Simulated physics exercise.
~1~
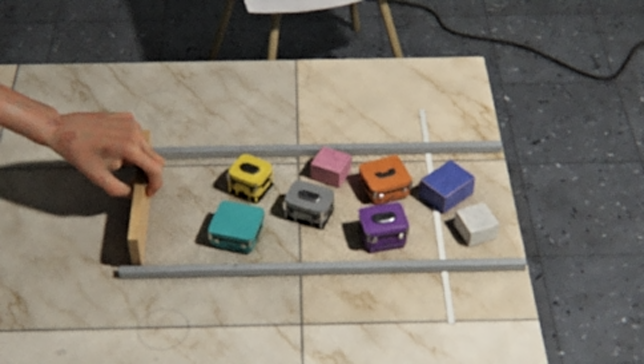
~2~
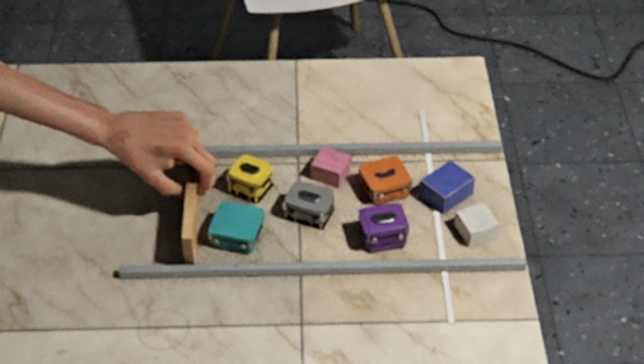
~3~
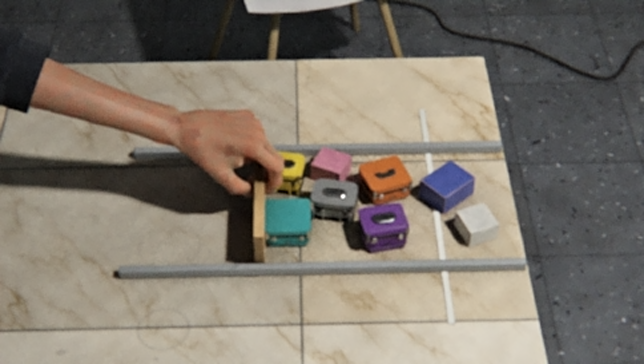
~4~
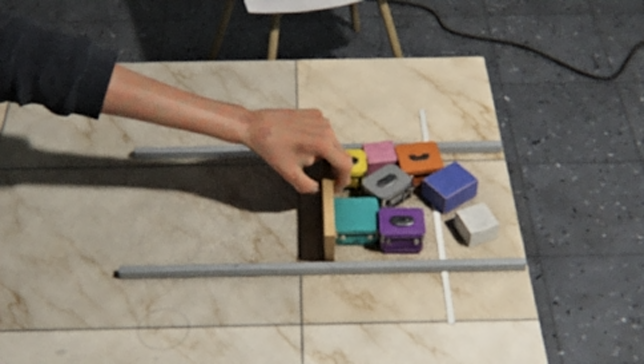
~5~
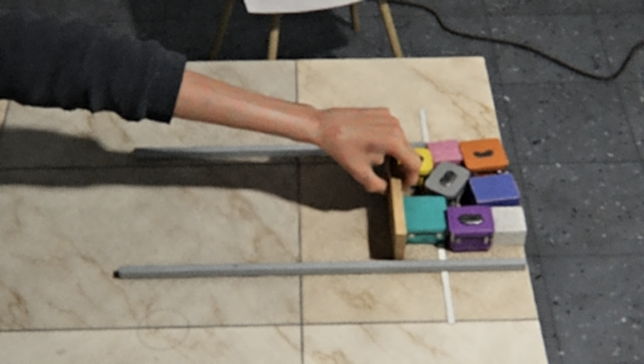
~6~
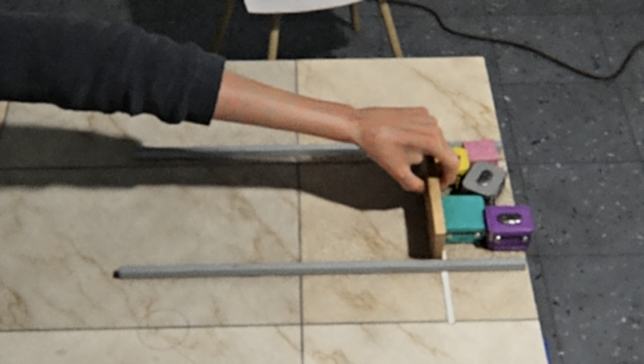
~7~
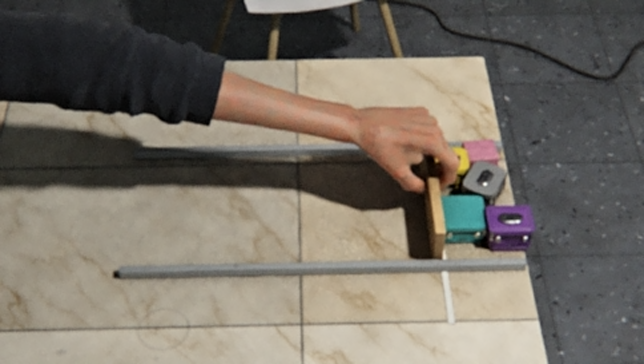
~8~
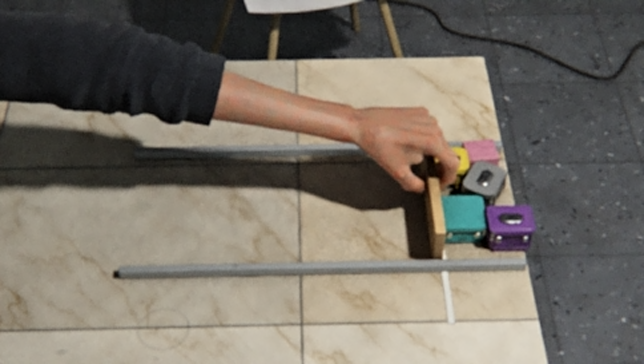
A hand slid an upright wooden board rightward between two gray rails, bunching small colorful cases and blocks toward the table's end, until the orange case, blue block and white block went off the edge and the board stopped, leaving the purple case jutting over.
